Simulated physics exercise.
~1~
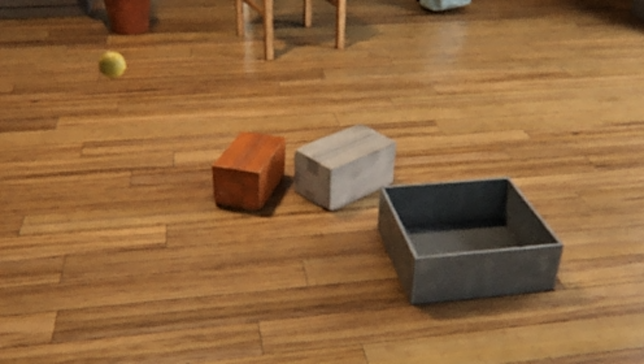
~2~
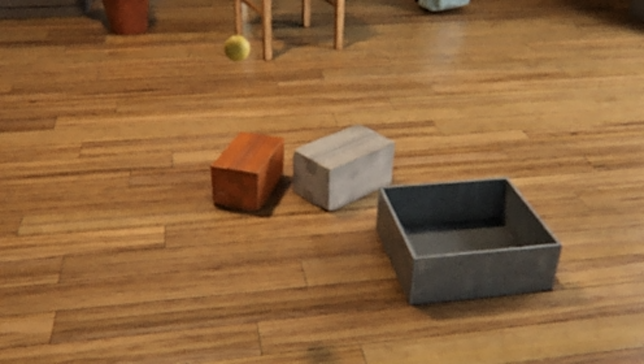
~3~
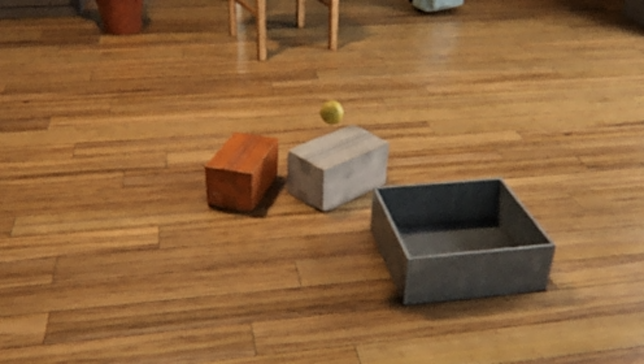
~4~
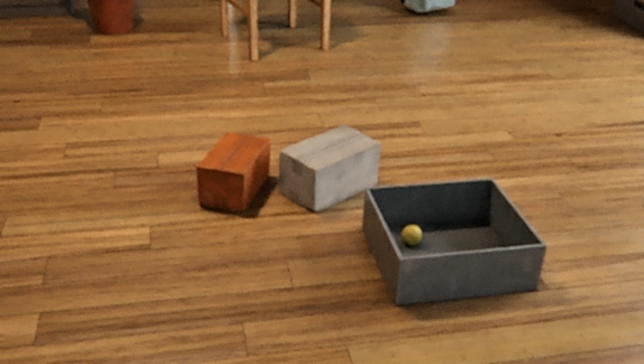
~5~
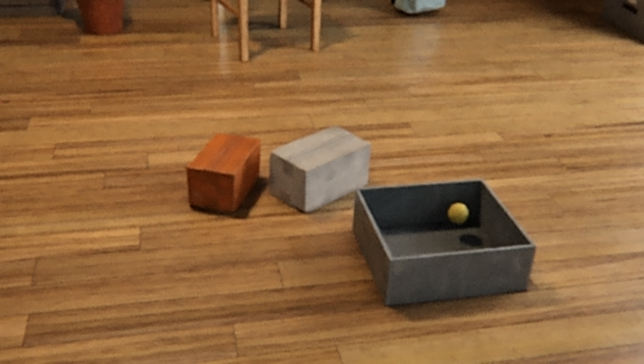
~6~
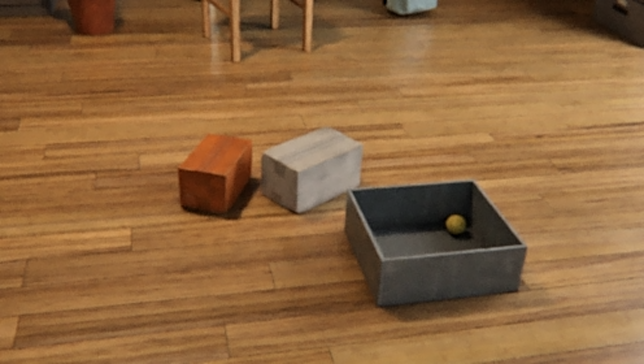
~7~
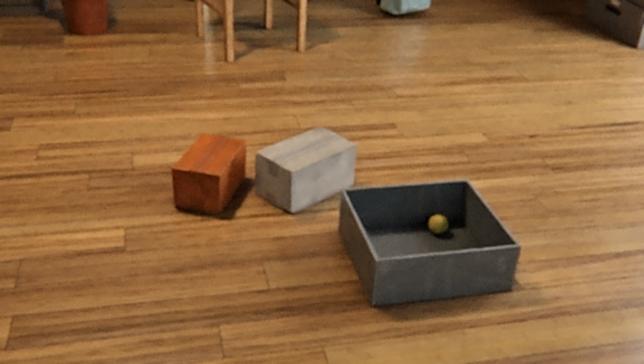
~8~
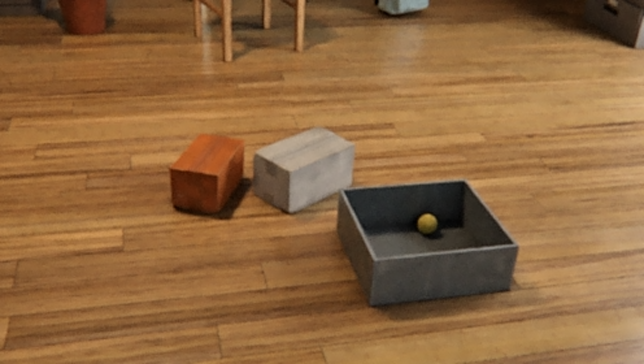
A yellow lemon flies in from the upper left above a wooden floor, where an orange parcel and a white parcel sit side by side near an open, empty gray box. It sails to the right past the legs of a wooden chair in the background, then arcs downward over the white parcel. The lemon drops into the box, bounces up and to the right, and comes down again inside. It then drifts a little back to the left while the view pans slightly right. At the end, the lemon is in the box, and both parcels remain where they were.
